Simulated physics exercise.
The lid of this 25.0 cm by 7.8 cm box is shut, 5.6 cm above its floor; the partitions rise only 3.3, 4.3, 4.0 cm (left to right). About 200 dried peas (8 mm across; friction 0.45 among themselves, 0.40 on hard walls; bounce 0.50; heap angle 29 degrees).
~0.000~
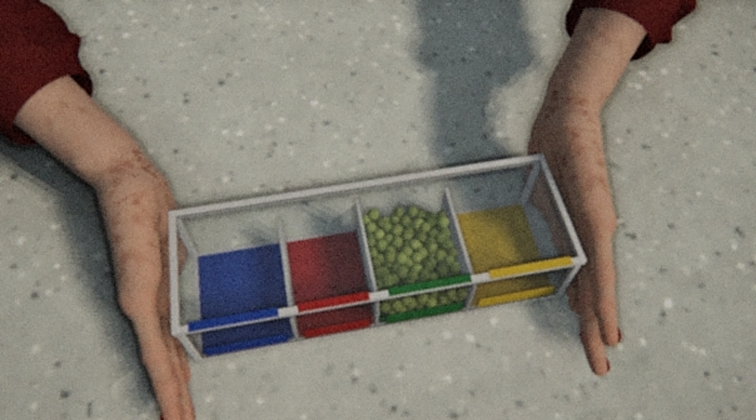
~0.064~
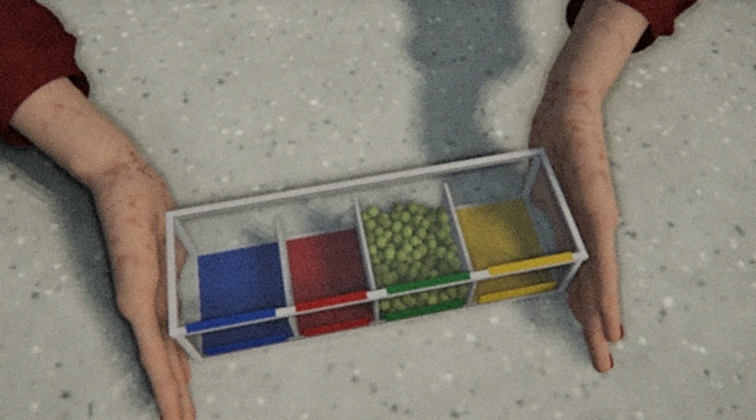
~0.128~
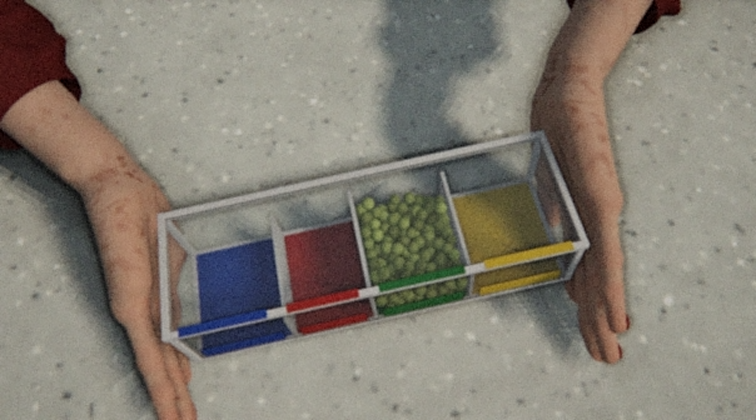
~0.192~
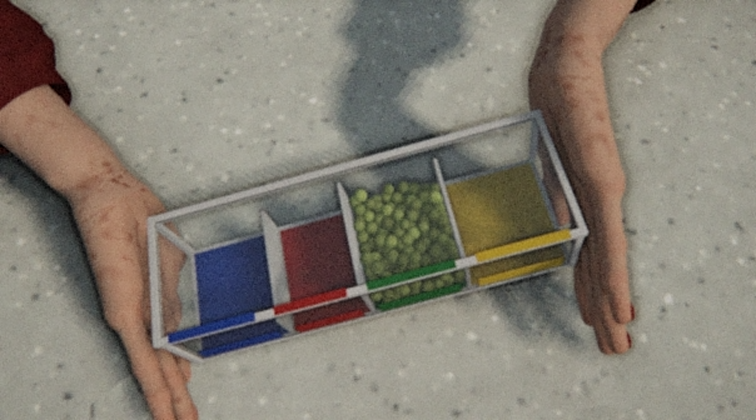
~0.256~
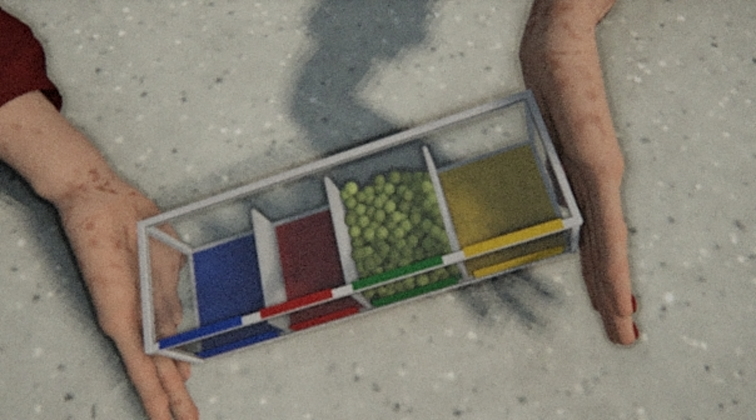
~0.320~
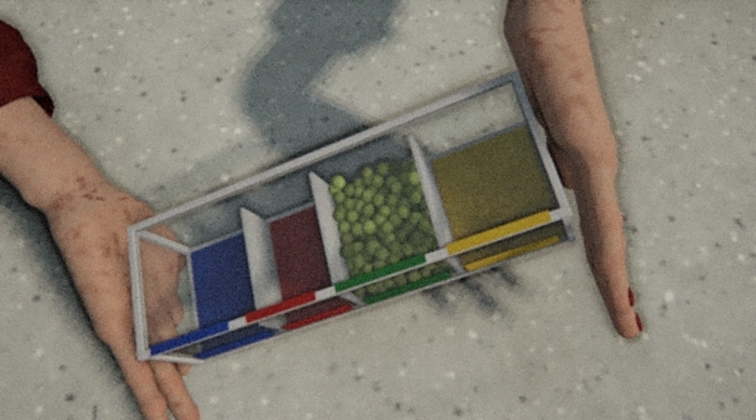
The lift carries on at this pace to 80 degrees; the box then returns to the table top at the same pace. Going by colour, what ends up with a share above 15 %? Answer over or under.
Red under, blue under, green over, yellow under.
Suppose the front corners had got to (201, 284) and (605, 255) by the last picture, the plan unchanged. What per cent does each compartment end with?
Red 0, blue 0, green 80, yellow 20.
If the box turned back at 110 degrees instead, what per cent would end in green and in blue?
Then: Green 80, blue 20.
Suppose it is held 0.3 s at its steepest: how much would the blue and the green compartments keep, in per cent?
Then: Blue 10; green 90.
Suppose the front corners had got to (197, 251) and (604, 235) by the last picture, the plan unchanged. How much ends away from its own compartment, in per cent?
In that case some 15 per cent.
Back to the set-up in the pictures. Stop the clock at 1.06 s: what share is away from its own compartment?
Roughly 5 per cent.
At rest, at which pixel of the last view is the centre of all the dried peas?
Around (398, 270).
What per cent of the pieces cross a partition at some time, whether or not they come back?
About 10 per cent.
After 1.06 s, tilt 78 degrees; blue 5 %, green 95 %.
After 1.56 s, tilt 33 degrees; blue 10 %, green 90 %.
After 2.12 s, tilt 0 degrees; blue 10 %, green 90 %.
In the end, at 2.7 s, red 0 %, blue 10 %, green 90 %, yellow 0 %.
